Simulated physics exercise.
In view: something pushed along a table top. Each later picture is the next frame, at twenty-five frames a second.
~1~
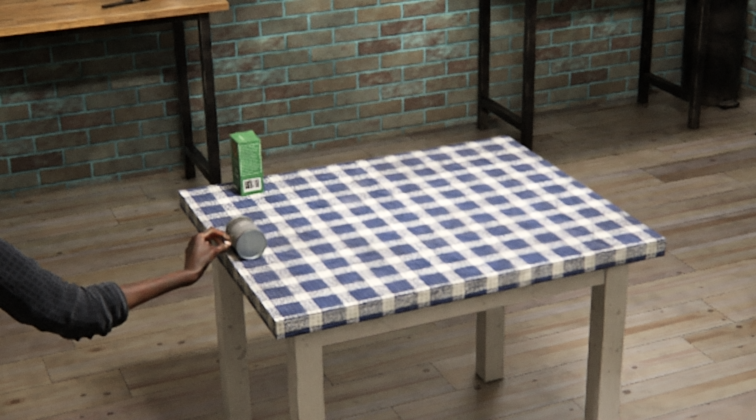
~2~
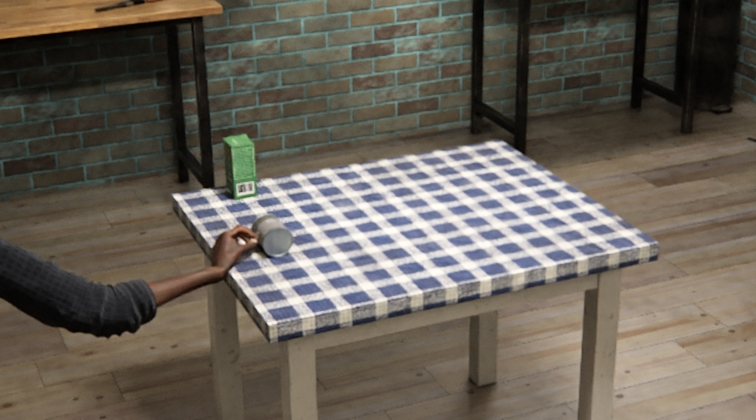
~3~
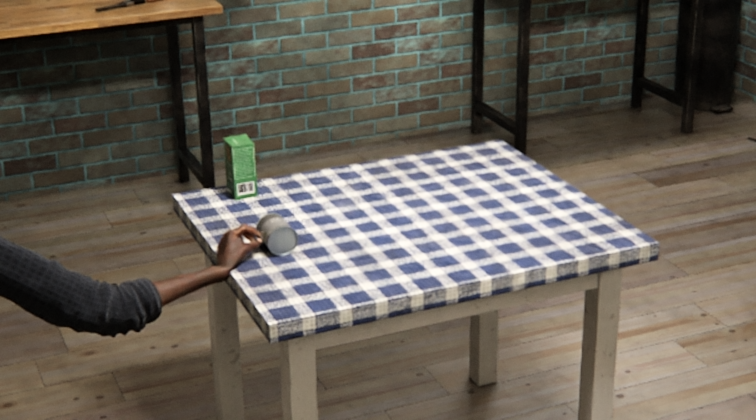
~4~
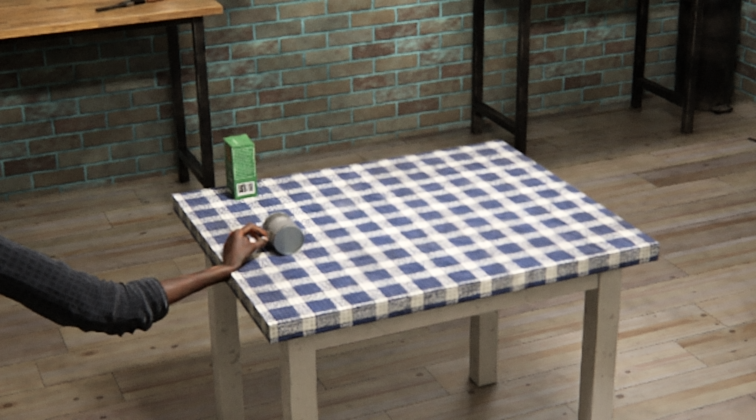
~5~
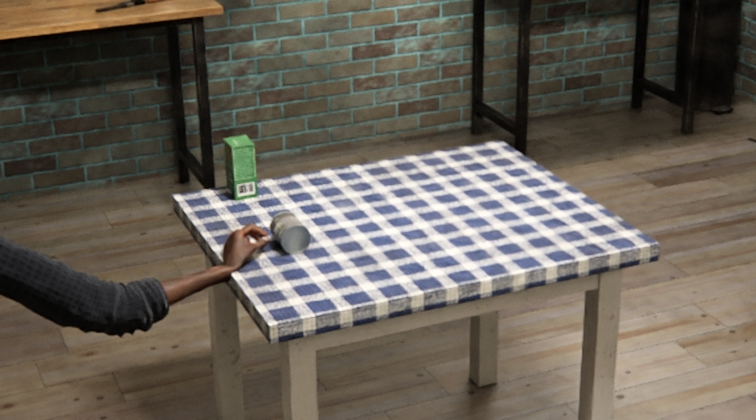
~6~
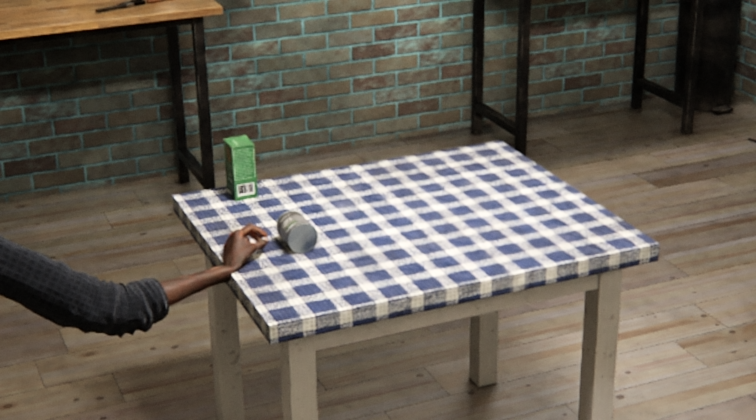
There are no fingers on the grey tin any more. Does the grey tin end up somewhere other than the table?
Looks like it comes to rest on the table, then.
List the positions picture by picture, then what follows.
Under the hand; grey tin (246, 238), in the first picture.
Under the hand; grey tin (272, 235), in the second picture.
Under the hand; grey tin (277, 234), in the third picture.
Grey tin (283, 233), in the fourth picture.
Grey tin (290, 233) shifted a little, in the fifth picture.
Grey tin (297, 232) shifted a little, in the sixth picture.
Then, 0.20 s on from there, grey tin shifted about its own width near (328, 226).
Then, 0.40 s on from there, grey tin shifted well along near (354, 221).
Then, 0.70 s on from there, grey tin shifted well along near (384, 216).
Then, 1.00 s on from there, grey tin shifted well along near (405, 212).
In the end, moved from the start, grey tin. At the end, from the last picture's camera, grey tin near (419, 209).
